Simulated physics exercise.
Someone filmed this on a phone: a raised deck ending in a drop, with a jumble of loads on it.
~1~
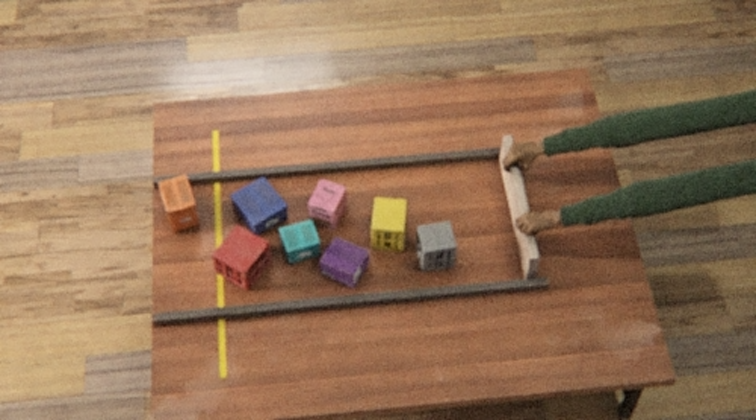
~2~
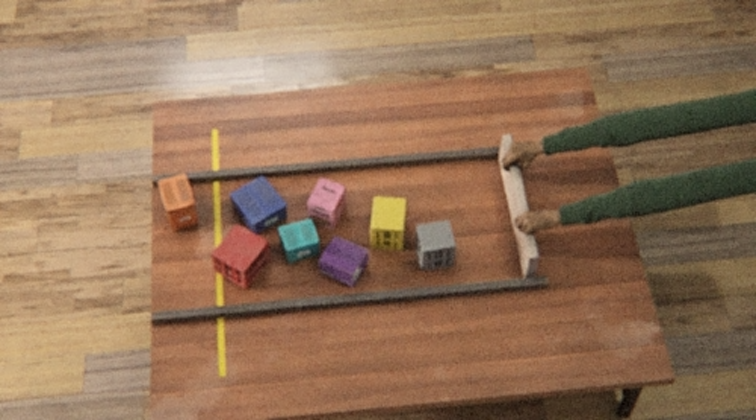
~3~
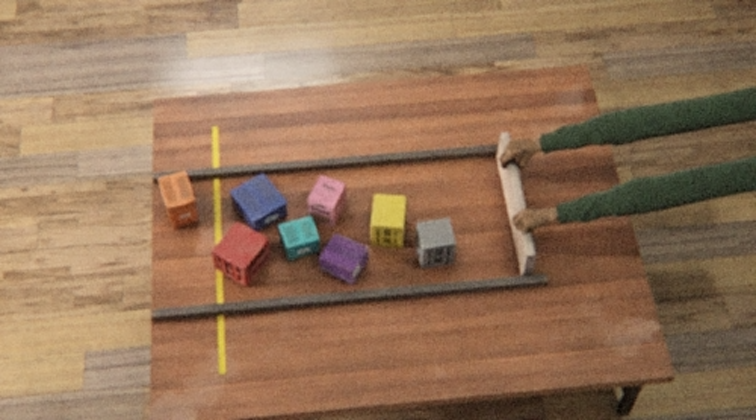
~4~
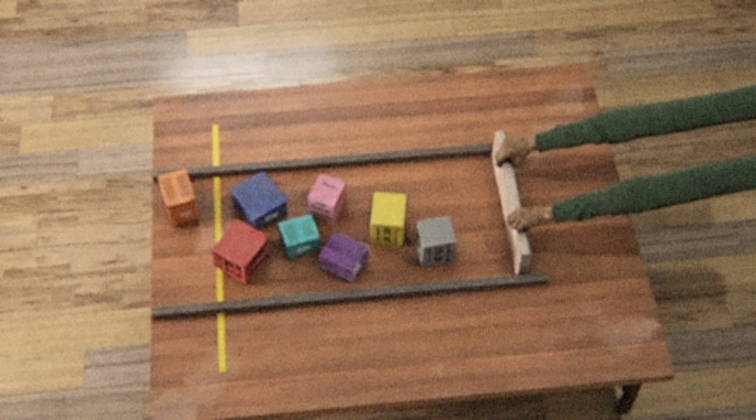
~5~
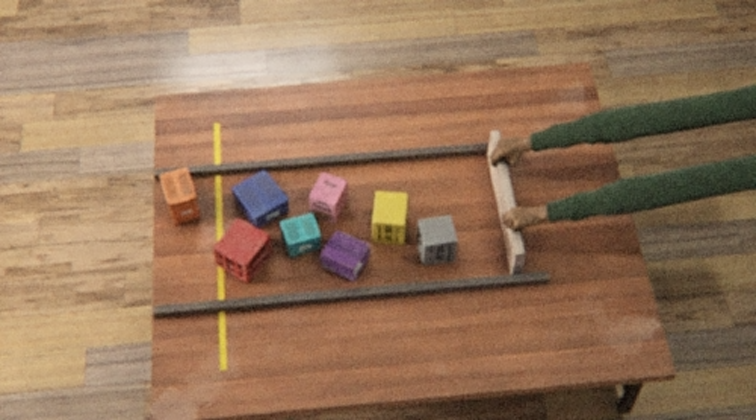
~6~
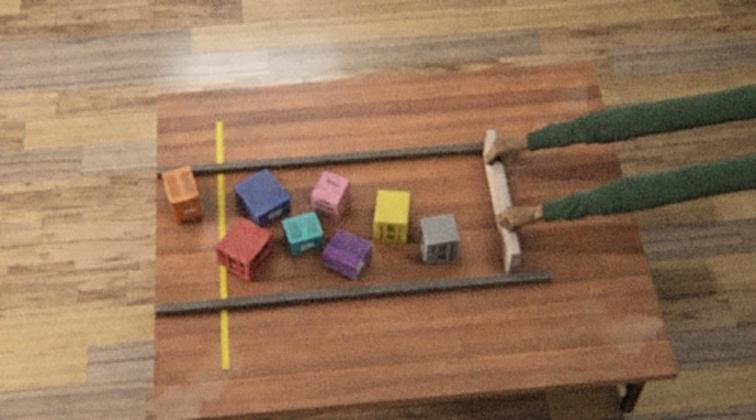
Green-sleeved arms edging a pale plank slightly left between two dark rails on a wooden table, the colourful blocks staying still.
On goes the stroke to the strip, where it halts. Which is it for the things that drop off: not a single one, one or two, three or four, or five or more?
So the tally of ones that come down is one, perhaps two, really.
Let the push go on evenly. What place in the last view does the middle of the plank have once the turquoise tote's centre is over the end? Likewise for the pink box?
First it's close to (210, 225), next close to (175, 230).
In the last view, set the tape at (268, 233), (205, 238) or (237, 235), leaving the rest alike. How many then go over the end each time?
It would be 0, 5 and 2.
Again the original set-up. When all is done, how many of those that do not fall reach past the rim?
The number overhanging is 3.
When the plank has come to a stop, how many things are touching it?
The count in contact is 3.
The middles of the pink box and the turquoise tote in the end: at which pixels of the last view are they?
The first ends close to (203, 194), the second close to (164, 234).
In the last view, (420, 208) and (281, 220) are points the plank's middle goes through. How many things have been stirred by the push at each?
At the first spot 2, then 7.
Early on, none off yet; orange tote at rest near (183, 196); red crate at rest near (245, 249); blue tote at rest near (263, 199).
A while later, none off yet; orange tote at rest near (183, 196); red crate travelled a little near (228, 253); blue tote travelled a little near (252, 196).
Finally, the number that fall off is one or two; lost, red crate and orange tote.
